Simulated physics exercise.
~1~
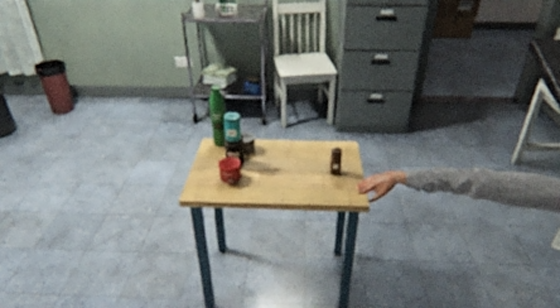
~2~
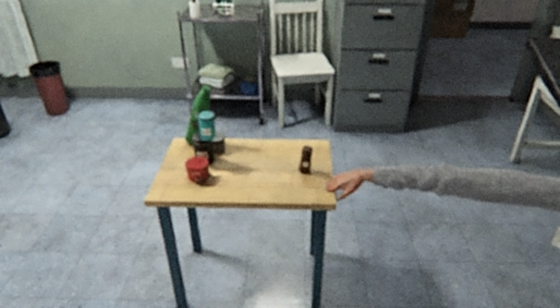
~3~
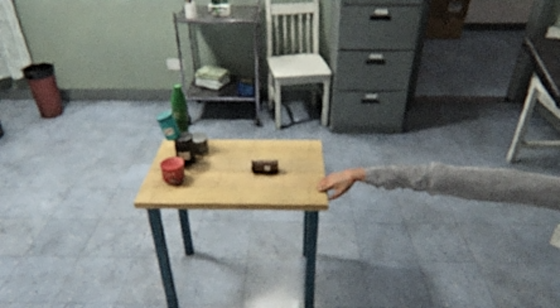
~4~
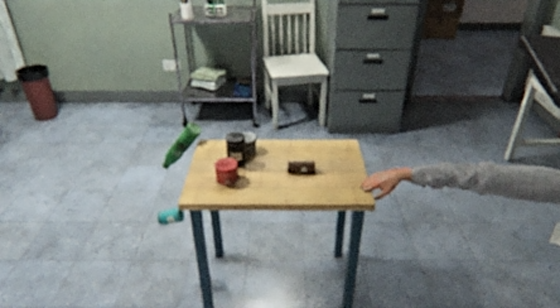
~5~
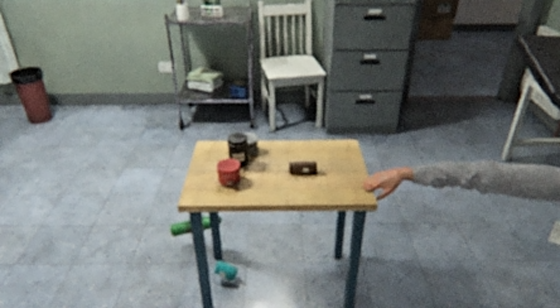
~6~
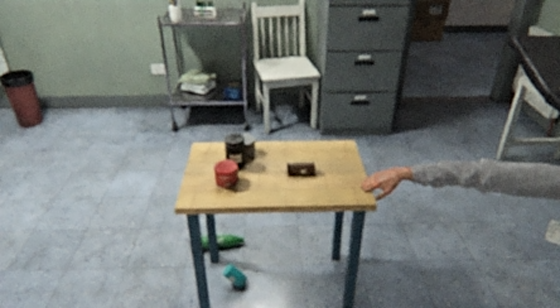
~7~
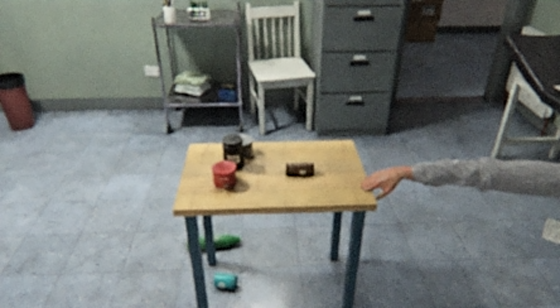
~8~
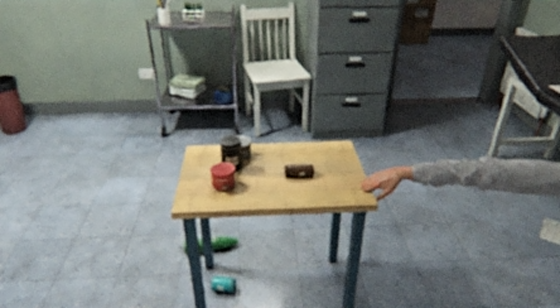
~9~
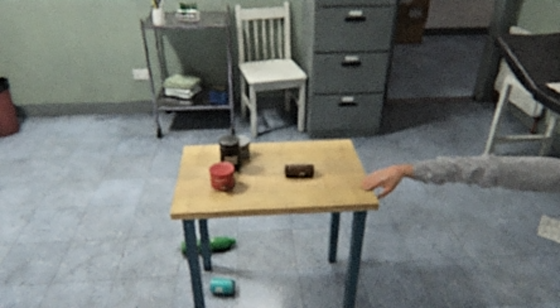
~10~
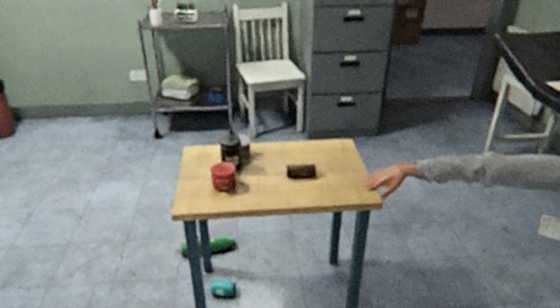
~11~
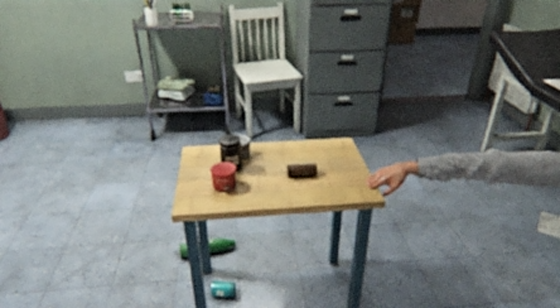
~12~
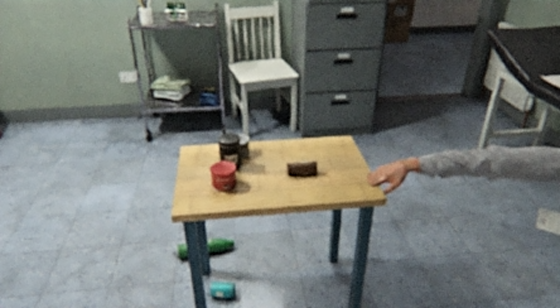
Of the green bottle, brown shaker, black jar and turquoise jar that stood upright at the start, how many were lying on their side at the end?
Three of them were lying on their side, the green bottle and turquoise jar on the floor and the brown shaker on the table.
